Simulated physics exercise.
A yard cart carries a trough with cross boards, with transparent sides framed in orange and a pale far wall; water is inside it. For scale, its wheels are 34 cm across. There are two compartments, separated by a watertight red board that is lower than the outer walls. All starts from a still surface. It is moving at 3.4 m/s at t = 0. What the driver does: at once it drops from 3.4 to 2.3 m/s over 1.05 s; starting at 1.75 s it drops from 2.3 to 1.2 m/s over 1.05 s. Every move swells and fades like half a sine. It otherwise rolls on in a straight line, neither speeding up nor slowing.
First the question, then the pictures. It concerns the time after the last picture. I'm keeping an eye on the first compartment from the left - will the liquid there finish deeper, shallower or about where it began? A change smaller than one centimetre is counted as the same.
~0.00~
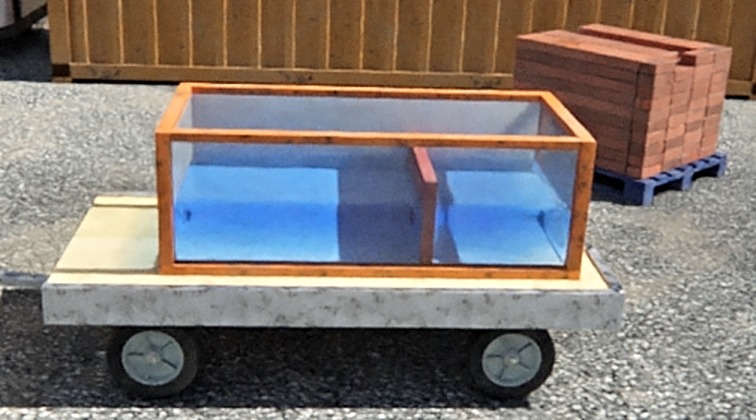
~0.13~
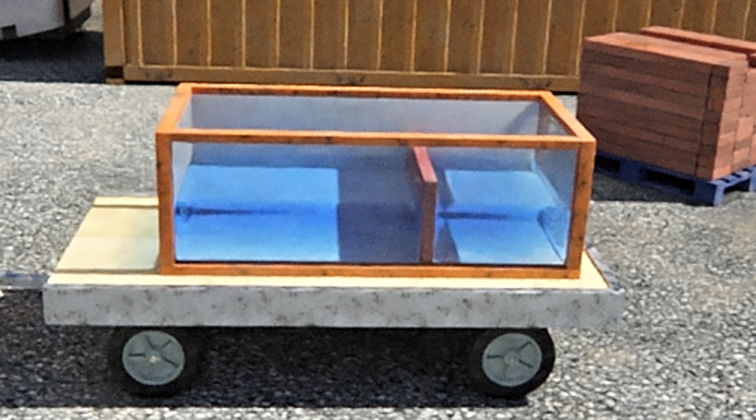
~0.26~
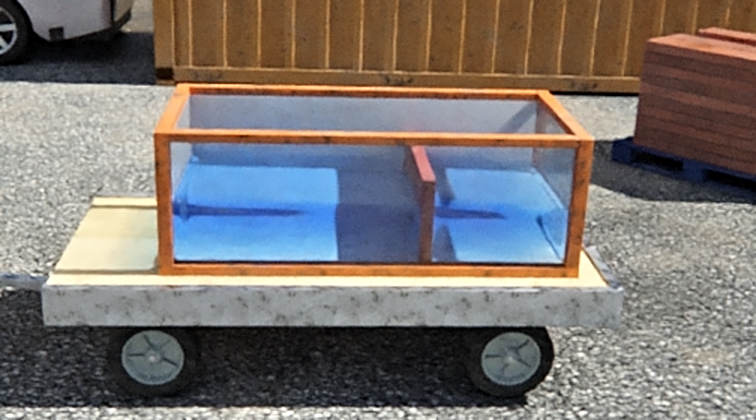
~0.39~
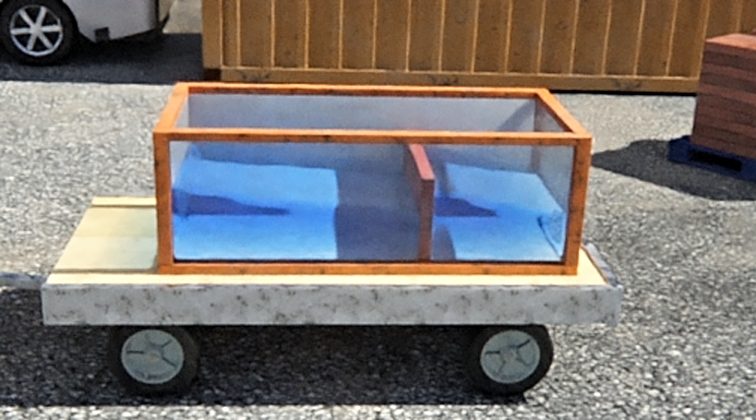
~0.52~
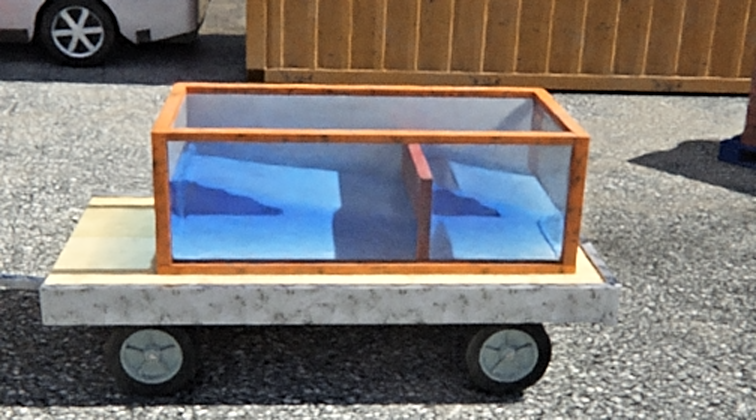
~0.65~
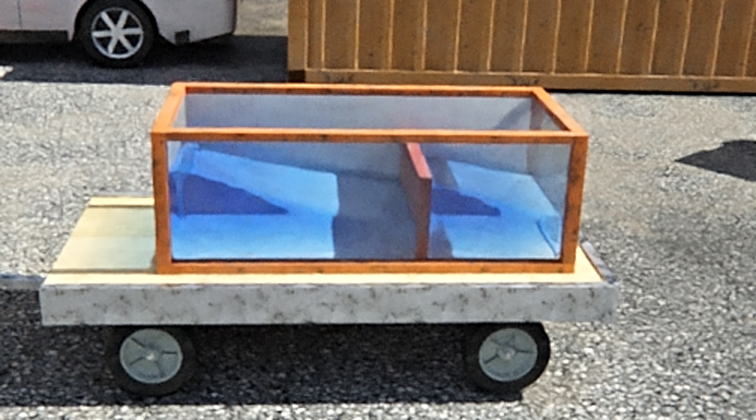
It will finish about where it began.
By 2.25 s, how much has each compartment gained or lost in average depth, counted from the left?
Starting on the left, it's 0 and then 0.
By 1.35 s left to right it is 23, 23 cm deep.
By 2.25 s left to right it is 23, 23 cm deep.
By 3.35 s left to right it is 23, 24 cm deep.
By 5.78 s left to right it is 23, 24 cm deep.
